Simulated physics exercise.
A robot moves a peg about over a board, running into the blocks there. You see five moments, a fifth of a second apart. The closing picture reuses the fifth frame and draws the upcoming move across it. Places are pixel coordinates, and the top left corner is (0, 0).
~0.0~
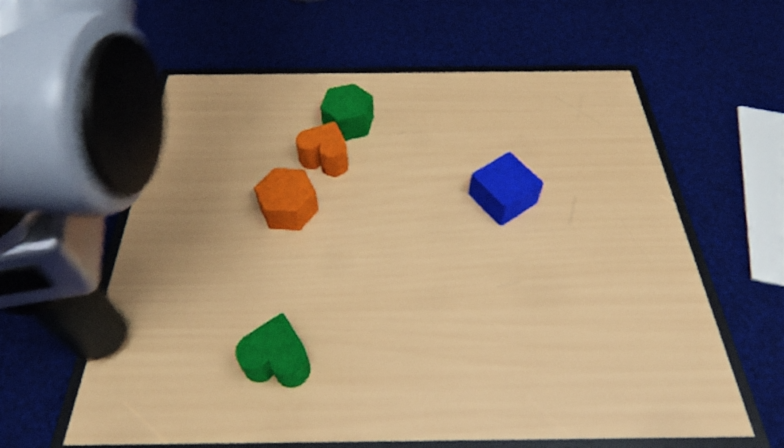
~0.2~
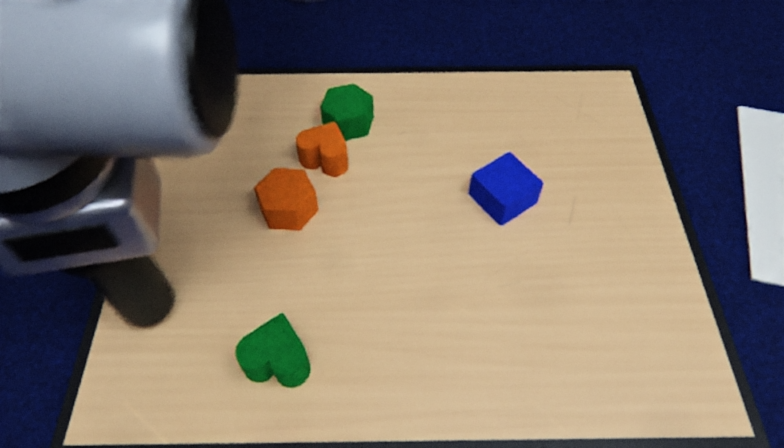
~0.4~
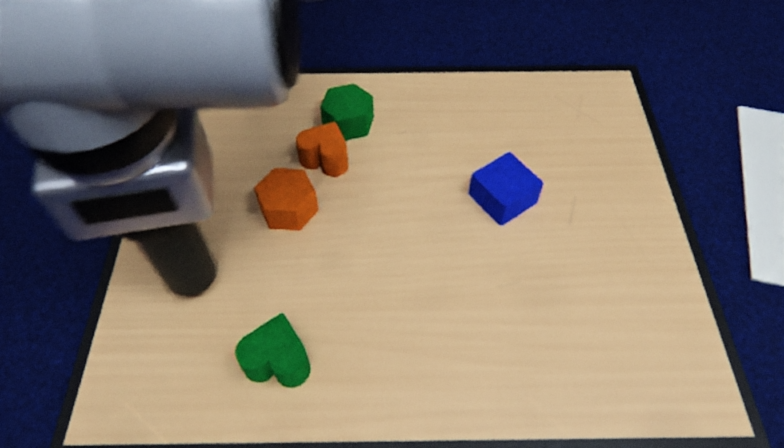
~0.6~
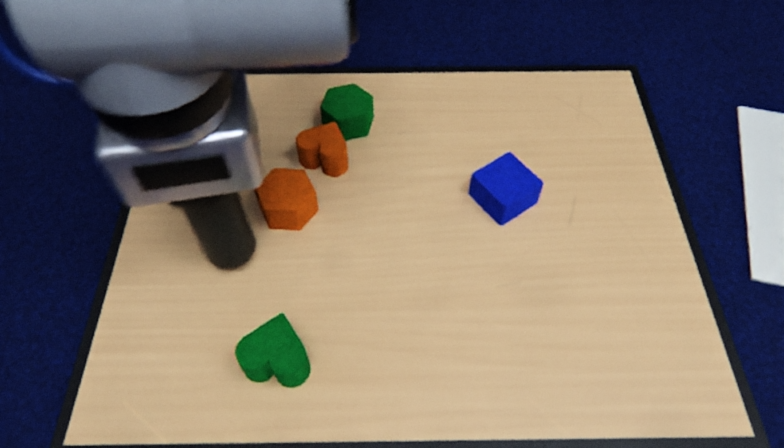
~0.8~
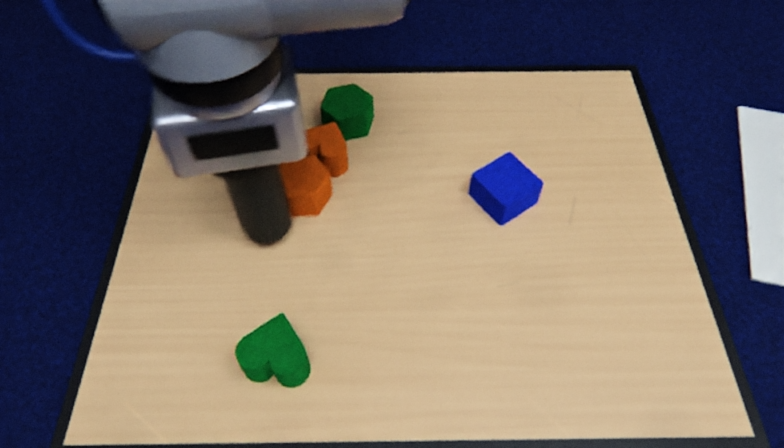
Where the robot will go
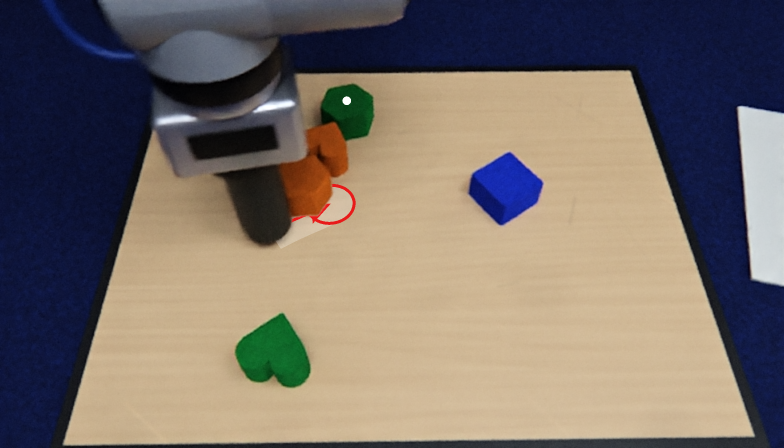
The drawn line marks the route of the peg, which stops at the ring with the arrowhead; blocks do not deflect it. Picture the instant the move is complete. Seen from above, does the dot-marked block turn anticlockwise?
In short: No.
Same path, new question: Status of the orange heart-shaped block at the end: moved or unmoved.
That block slides.
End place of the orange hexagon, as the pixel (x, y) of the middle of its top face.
The answer is (338, 145).
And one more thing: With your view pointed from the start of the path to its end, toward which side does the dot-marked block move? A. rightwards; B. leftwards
Choice B: Leftwards.
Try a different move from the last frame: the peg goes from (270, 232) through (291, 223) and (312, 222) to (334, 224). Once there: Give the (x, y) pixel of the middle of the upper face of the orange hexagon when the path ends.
It is at (330, 163).
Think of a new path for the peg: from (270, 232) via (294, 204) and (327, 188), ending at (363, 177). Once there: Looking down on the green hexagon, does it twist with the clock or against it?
Viewed from above, clockwise.
The line goes in a line from (270, 232) to (331, 204); the dot is on the green hexagon.
On the path given first. Halfway along, peg (299, 209); orange hexagon (320, 159), turned 20° anticlockwise; orange heart-shaped block (328, 126), turned 15° anticlockwise; green hexagon (350, 94).
At the end, peg (329, 195); orange hexagon (338, 145), turned 45° anticlockwise; orange heart-shaped block (326, 115), turned 40° anticlockwise; green hexagon (350, 87), turned 30° clockwise.
